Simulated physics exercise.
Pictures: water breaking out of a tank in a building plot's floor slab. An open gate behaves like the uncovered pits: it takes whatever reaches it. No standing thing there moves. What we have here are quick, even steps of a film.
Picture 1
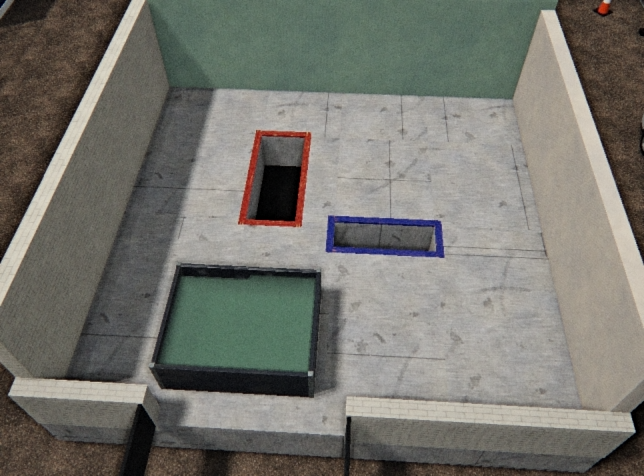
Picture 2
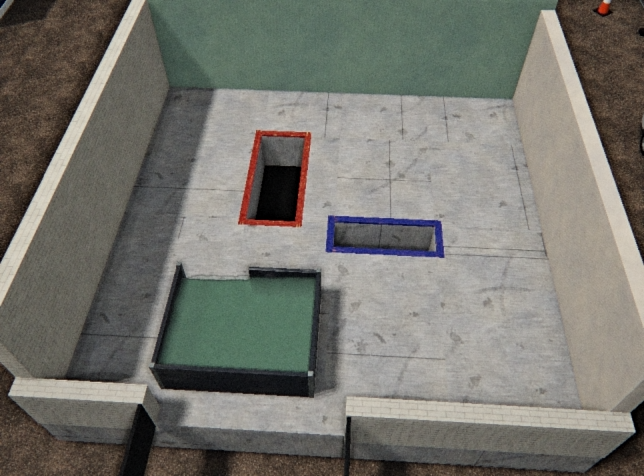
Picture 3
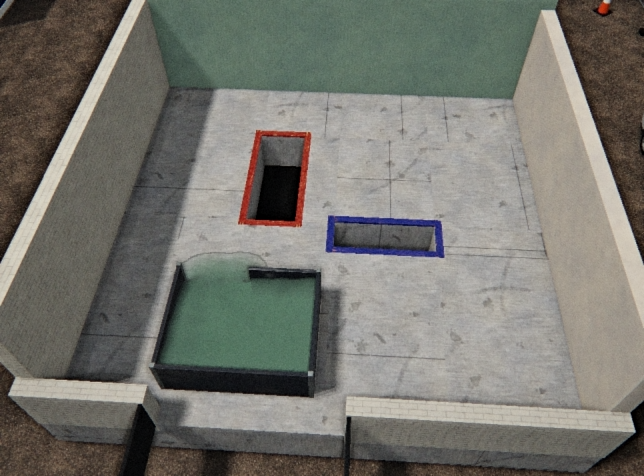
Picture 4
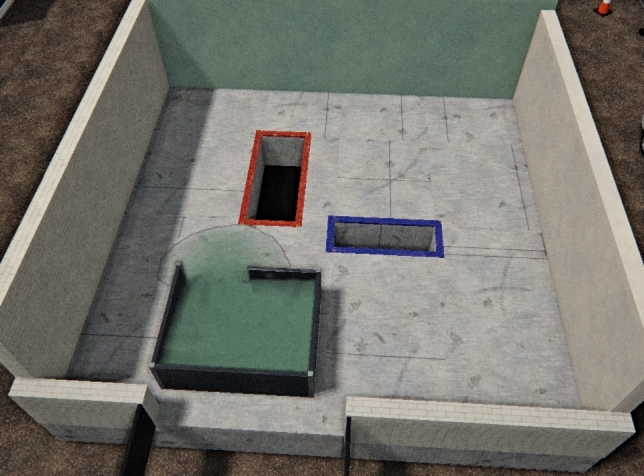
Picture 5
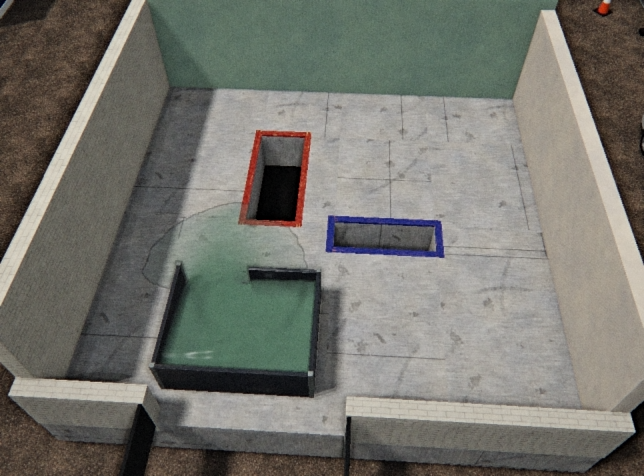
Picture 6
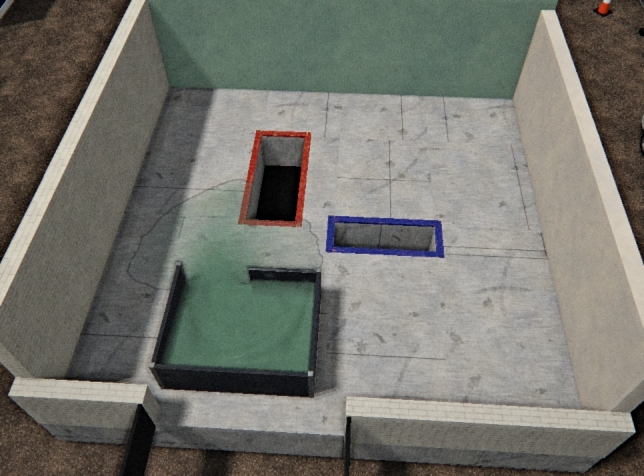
Water, greenish and clear, breaks out through a gap in the far side of a dark-walled open tank and spreads in a widening, rounded sheet across the slab toward the red-edged pit. The walled concrete building plot is seen from high above, with a green wall at the back. The tank sits lower left, a blue-edged pit lies right of centre, and the camera stays still.
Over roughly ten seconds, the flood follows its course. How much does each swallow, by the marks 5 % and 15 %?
The gate will drain shy of five per cent; the blue pit will drain shy of five per cent; the red pit will drain in excess of fifteen per cent.
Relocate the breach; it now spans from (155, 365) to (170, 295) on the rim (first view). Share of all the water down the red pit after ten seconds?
Per cent to red: 20.
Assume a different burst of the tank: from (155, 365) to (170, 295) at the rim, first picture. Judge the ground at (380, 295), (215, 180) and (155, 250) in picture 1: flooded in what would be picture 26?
Well, the first is missed by the spill, the next hit by the spill, the last hit by the spill.
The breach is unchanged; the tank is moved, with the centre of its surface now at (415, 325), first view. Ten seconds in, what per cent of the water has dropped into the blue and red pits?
After ten seconds: Blue pit at 70 percent, red pit at 12 percent.
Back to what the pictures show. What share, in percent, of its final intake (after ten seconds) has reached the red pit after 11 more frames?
About 30 %.
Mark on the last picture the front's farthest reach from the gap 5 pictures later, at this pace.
By then the tip should be at about (232, 113).
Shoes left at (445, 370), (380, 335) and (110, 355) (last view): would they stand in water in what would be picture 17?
Note - in order: Not inundated / not inundated / not inundated.
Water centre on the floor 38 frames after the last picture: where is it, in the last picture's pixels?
Near (251, 196).
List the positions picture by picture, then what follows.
The open tank at (241, 319) is whole and still, in the first picture.
Water pours out on the open tank's far side and has run to a hidden place, in the second picture.
The front is at (256, 260), out from the gap on the open tank's far side, in the third picture.
The front is at (250, 230), out from the gap on the open tank's far side, in the fourth picture.
The front is at (227, 208), out from the gap on the open tank's far side, in the fifth picture.
The front is at (228, 185), out from the gap on the open tank's far side, in the sixth picture.
A moment on, water covers 20 % of the floor; the gate 0 %, the blue pit 0 %, the red pit 5 %.
Next, water covers 25 % of the floor; the gate 0 %, the blue pit 0 %, the red pit 11 %.
Then, water covers 30 % of the floor; the gate 0 %, the blue pit 0 %, the red pit 18 %.
Later, water covers 45 % of the floor; the gate 0 %, the blue pit 1 %, the red pit 27 %.
In the end, water covers 60 % of the floor; the gate 0 %, the blue pit 2 %, the red pit 37 %.
